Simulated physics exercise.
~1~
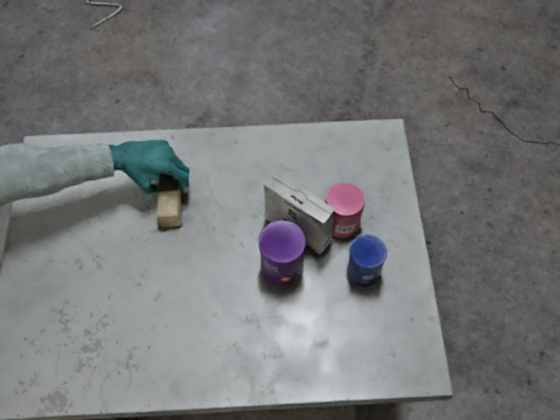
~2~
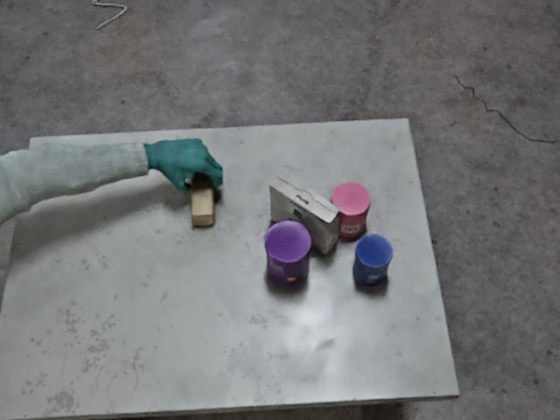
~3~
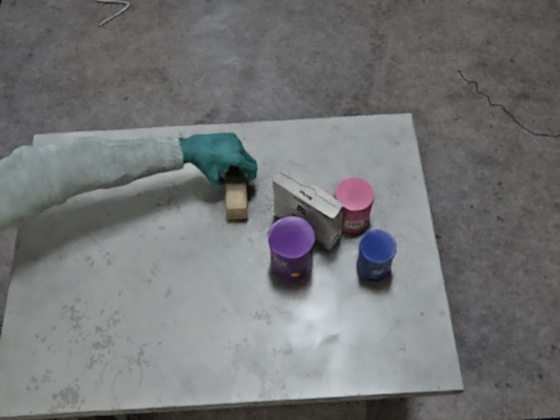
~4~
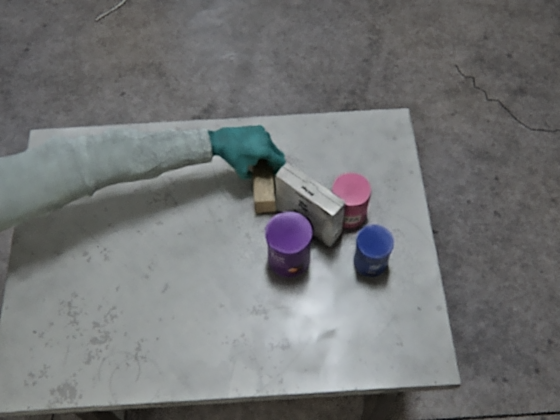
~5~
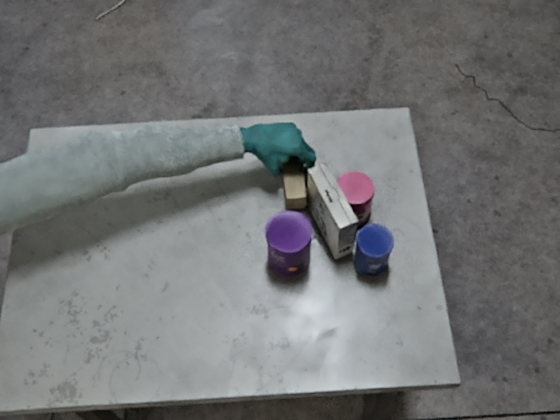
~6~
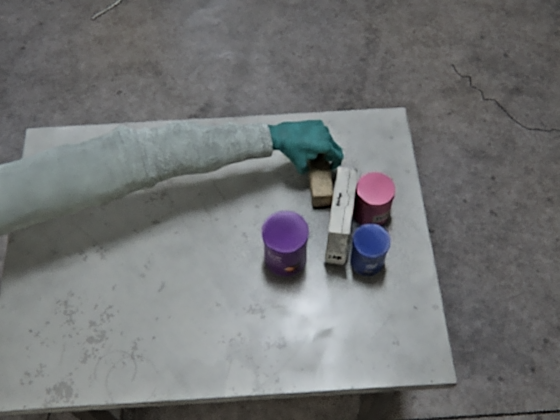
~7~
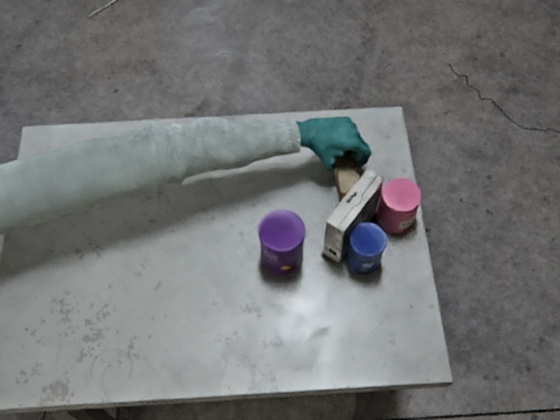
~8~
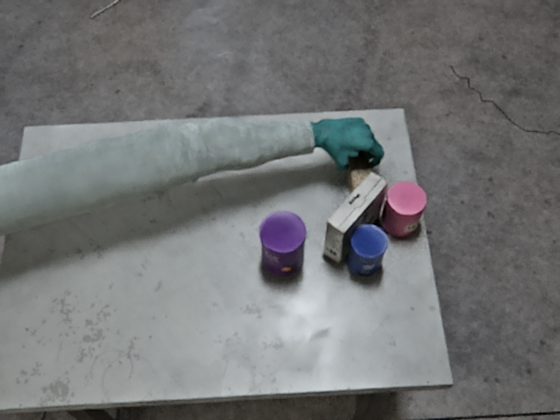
To begin with, a green-gloved hand holds a small wooden block on a pale tabletop, left of a purple tin, a white packet, a pink jar and a blue tin. The hand slides the block steadily right until it reaches the packet and starts to push it. The packet swings around as it shifts right between the tins, and then the pink jar moves right too, toward the table's edge. The hand slows near the right side. At the end everything is upright on the table, with the purple and blue tins still in their places.
